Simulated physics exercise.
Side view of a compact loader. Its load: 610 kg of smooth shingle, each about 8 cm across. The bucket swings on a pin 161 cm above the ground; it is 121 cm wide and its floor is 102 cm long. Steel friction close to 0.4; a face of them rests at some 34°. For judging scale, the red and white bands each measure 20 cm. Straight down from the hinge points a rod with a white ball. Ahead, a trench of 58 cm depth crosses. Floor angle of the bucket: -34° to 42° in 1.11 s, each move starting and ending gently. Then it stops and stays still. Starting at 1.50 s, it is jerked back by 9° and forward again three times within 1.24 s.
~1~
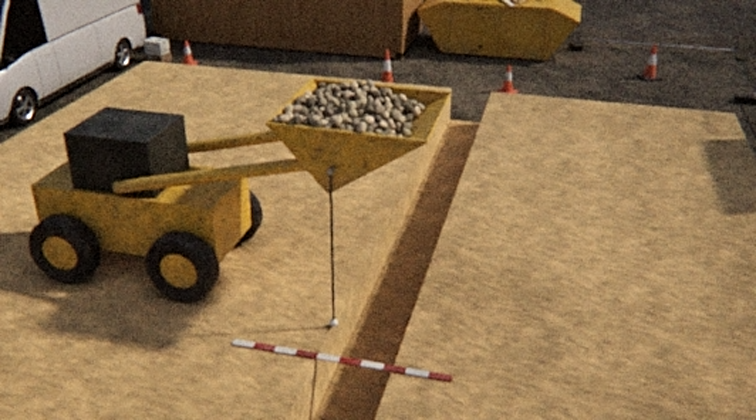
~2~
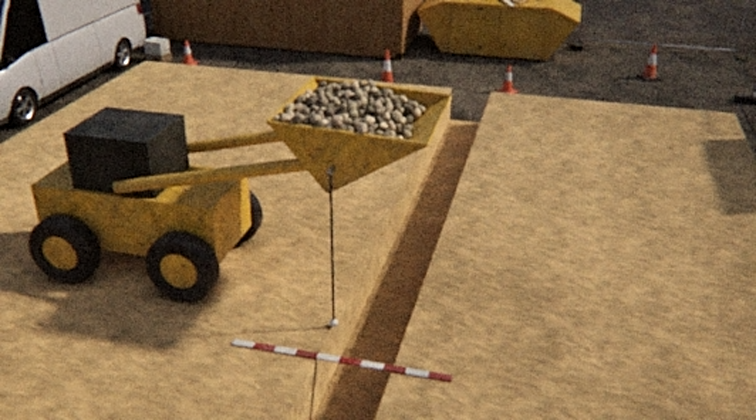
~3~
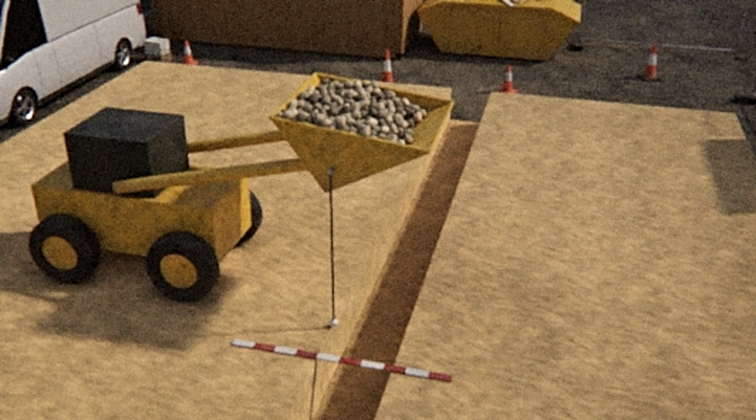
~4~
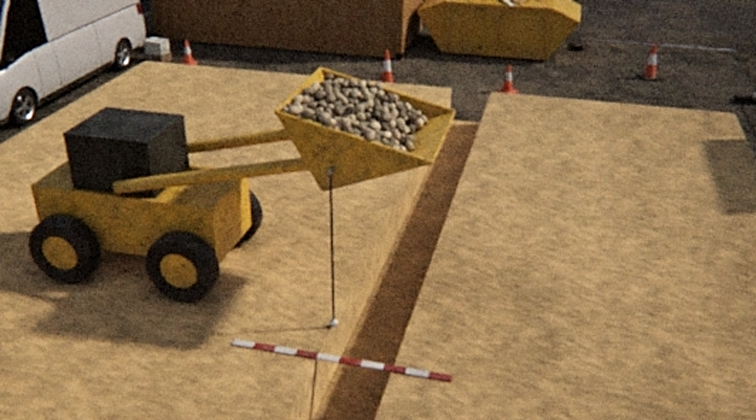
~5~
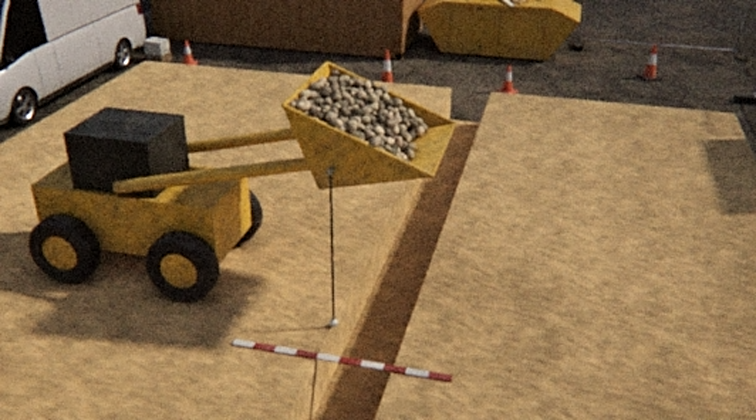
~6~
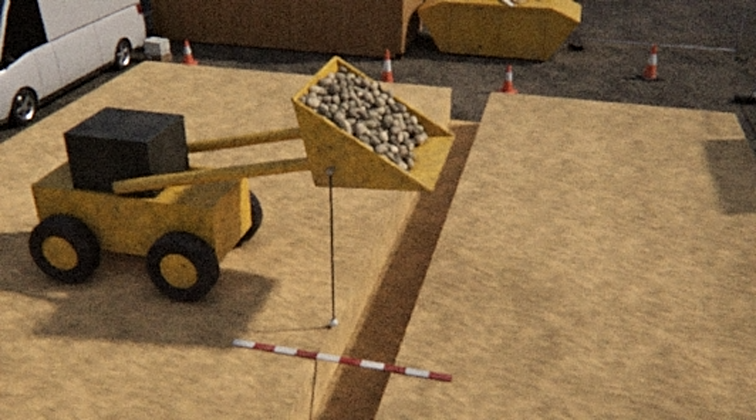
A yellow loader standing beside a trench, gradually tilting its raised bucket of grey stones forward, the open side lowering toward the right.
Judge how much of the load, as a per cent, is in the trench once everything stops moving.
About 5 percent ends up in the trench.
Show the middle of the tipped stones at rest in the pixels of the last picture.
In the last view, about (493, 304).
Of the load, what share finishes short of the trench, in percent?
Estimated share: Approx. 0 %.
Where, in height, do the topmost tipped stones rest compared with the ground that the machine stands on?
Roughly 24 cm above the ground.
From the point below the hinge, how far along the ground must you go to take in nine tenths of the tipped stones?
Roughly 220 cm out along the ground.
A little later the floor is at 30°; 99 % in the bucket, 1 % past the trench; the foremost stones are at (425, 202).
Then the floor is at 42°; 46 % in the bucket, 6 % in the trench, 47 % past the trench; the foremost stones are at (469, 293).
Later still the floor is at 42°; 0 % in the bucket, 6 % in the trench, 94 % past the trench; the foremost stones are at (730, 337).
In the end the floor is at 42°; 0 % in the bucket, 6 % in the trench, 94 % past the trench; the foremost stones are at (730, 337).
